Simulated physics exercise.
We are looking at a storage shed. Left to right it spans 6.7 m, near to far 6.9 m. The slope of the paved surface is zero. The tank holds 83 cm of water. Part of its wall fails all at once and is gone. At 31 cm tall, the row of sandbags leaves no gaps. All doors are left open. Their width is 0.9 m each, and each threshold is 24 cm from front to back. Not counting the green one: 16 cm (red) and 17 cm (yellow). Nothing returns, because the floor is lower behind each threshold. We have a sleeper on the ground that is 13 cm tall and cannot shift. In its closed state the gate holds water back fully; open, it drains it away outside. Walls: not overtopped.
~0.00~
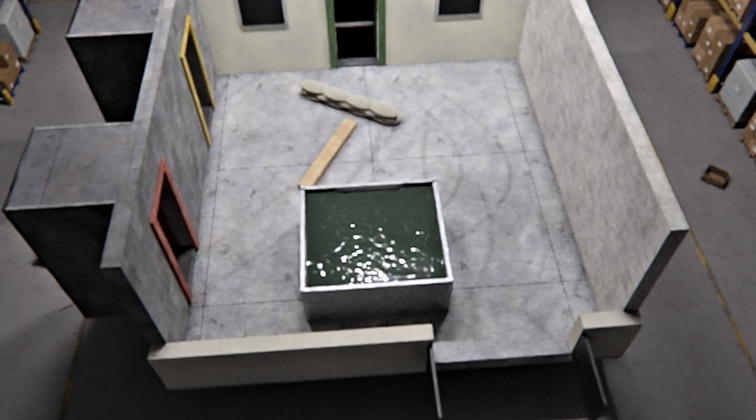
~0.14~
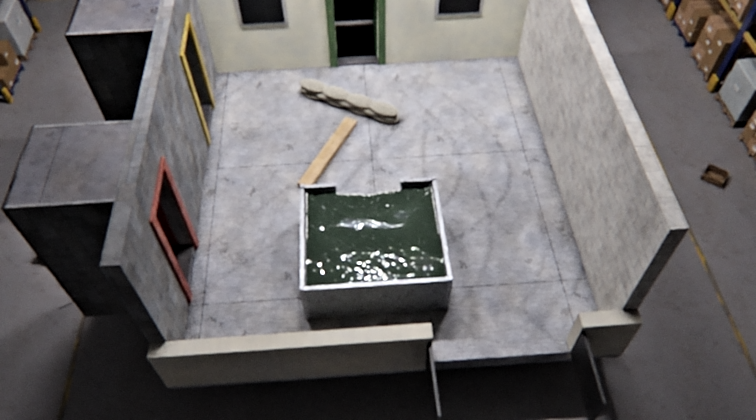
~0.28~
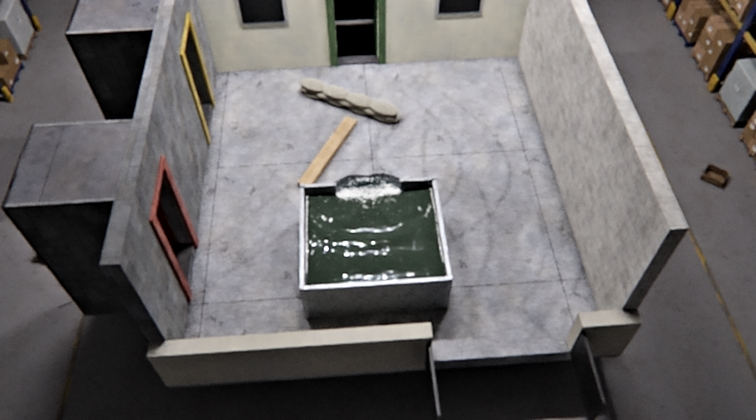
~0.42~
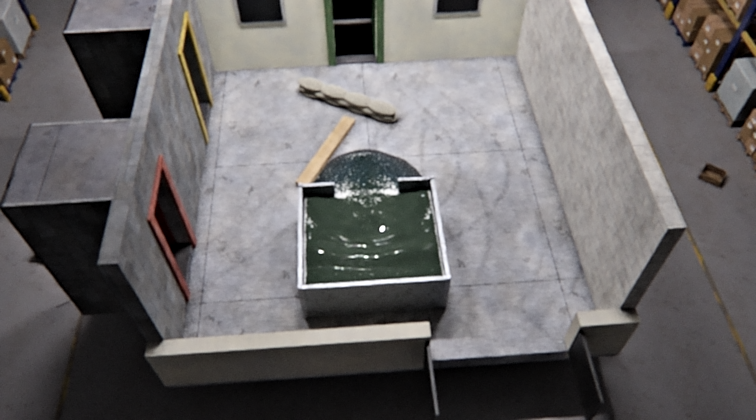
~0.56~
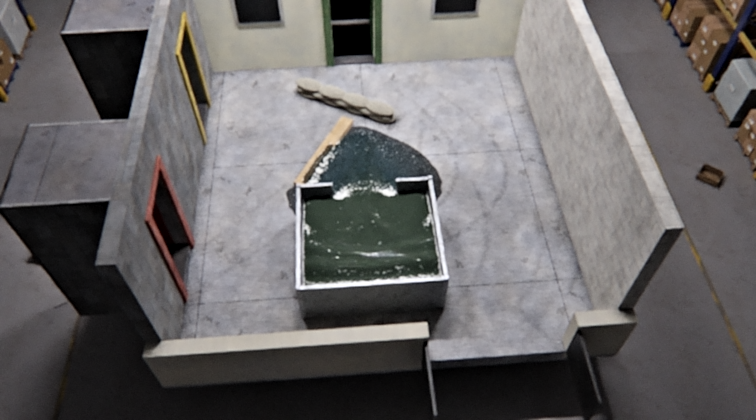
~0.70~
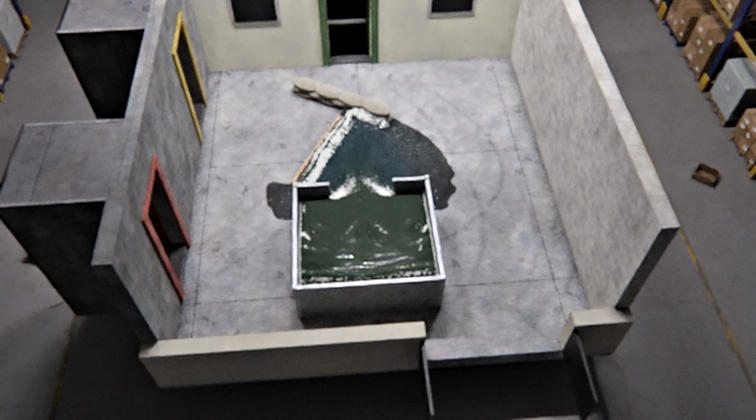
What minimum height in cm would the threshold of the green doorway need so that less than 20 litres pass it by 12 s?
12 cm.
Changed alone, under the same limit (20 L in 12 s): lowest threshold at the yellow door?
Yellow door - some 16 centimetres.
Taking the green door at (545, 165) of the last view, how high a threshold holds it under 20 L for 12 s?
It needs about 9.0 cm.
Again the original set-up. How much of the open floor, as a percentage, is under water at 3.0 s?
I'd say near 50 percent is wet.
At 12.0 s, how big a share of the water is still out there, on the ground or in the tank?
Something near 86 out of a hundred parts.
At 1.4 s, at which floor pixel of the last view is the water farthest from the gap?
Around pixel (422, 61).
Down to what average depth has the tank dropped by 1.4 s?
About 55 centimetres.
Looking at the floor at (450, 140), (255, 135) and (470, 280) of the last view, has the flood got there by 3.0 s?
In that order: Wet, flooded, not reached.
After 1.4 s water covers 30 % of the floor, deepest (52 cm) near (353, 116); it has not reached the green door.
After 3.0 s water covers 50 % of the floor, deepest (32 cm) near (488, 69); 6 cm at the green door, 12 litres in over its 5 cm threshold.
After 12.0 s water covers 95 % of the floor, deepest (12 cm) near (191, 232); 10 cm at the green door, 183 litres in over its 5 cm threshold.
At the green door as built, the water arrived by 1.5 s and peaked near 15 cm at 6.0 s.
Run again over the same 12 s with other heights there, 30 litres in over 11 cm, 10 litres over 13 cm. The limit of 20 litres is kept from about 12 cm up.
